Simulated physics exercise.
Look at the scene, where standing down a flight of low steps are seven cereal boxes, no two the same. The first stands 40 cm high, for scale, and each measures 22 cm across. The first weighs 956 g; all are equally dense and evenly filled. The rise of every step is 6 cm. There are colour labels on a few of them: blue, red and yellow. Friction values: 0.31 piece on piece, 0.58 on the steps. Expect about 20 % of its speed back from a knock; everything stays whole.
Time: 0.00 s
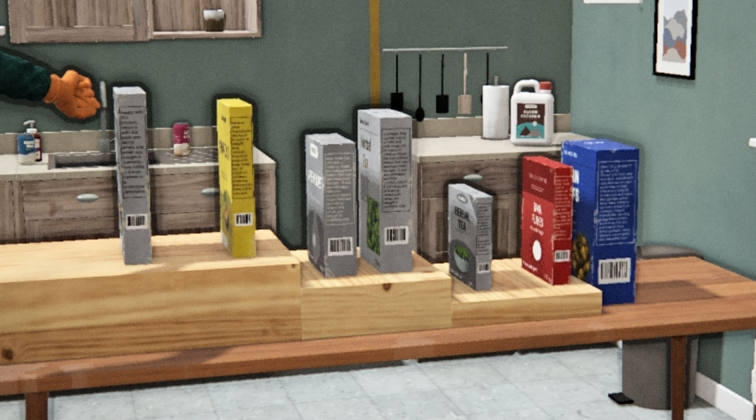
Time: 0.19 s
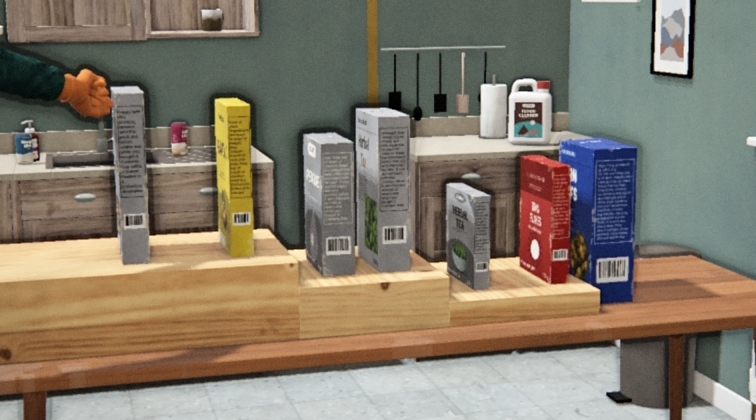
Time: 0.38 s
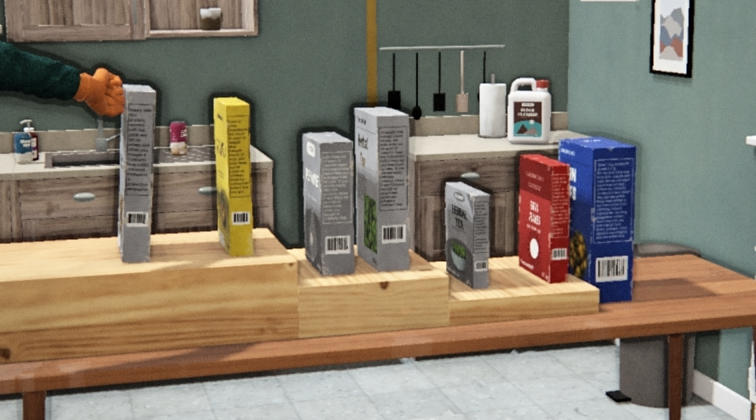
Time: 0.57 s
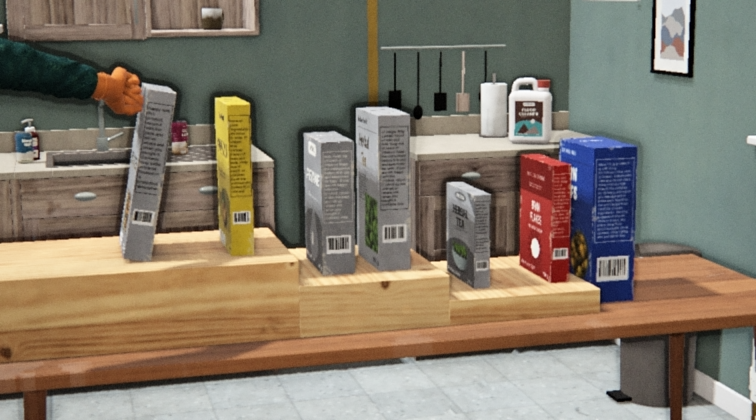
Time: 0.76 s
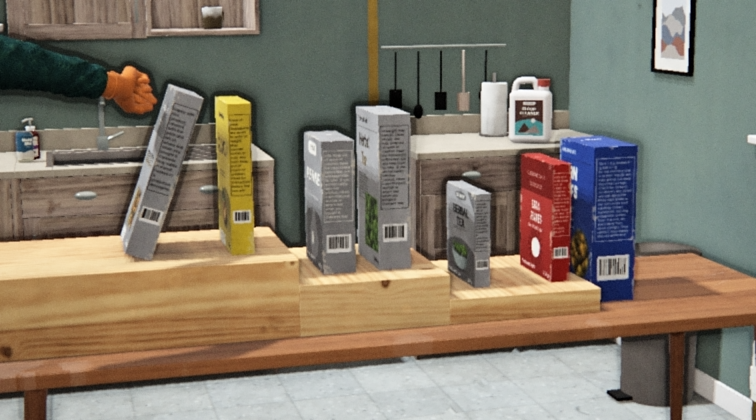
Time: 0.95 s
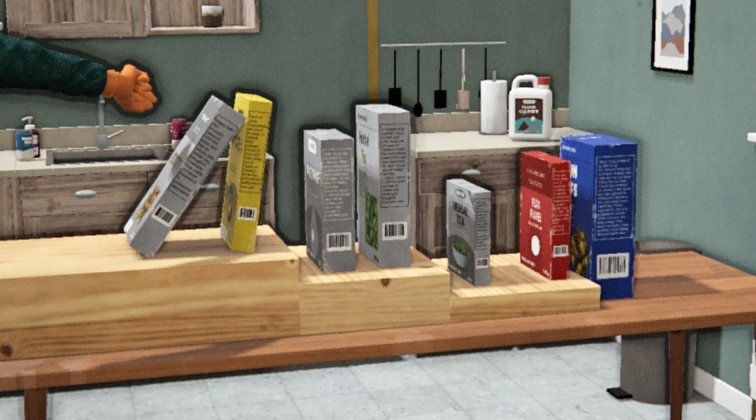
A gloved hand pushes the leftmost grey box over, and it leans against the yellow box.
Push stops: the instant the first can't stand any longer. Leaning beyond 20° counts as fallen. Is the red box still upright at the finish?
Yes, it is still up.
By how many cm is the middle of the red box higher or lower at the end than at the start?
Looks like it winds up about 0 centimetres lower.
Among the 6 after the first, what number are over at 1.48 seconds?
By then the count is 3.
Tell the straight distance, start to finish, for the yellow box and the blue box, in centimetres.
For yellow it's roughly 20 cm, and for blue it's roughly 0 cm.
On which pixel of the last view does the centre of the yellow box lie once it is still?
In the last picture it sits at roughly (319, 210).
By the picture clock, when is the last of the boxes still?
Somewhere close to 2.5 s.
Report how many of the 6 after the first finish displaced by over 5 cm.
By my tally, the number that shifted is 4.
Around 1.16 s, 1 of the 6 other boxes over; red box unmoved; yellow box tipped 36°.
Around 1.48 s, 3 of the 6 other boxes over; red box unmoved; yellow box tipped 65°.
Around 1.68 s, 4 of the 6 other boxes over; red box tipped 9°; yellow box tipped 74°.
Finally (2.9 s), 4 of the 6 other boxes over; red box displaced 34 mm; yellow box tipped 75°; blue box unmoved. Two left standing. Seen by the last camera, middles, red box near (557, 213), yellow box near (319, 210).
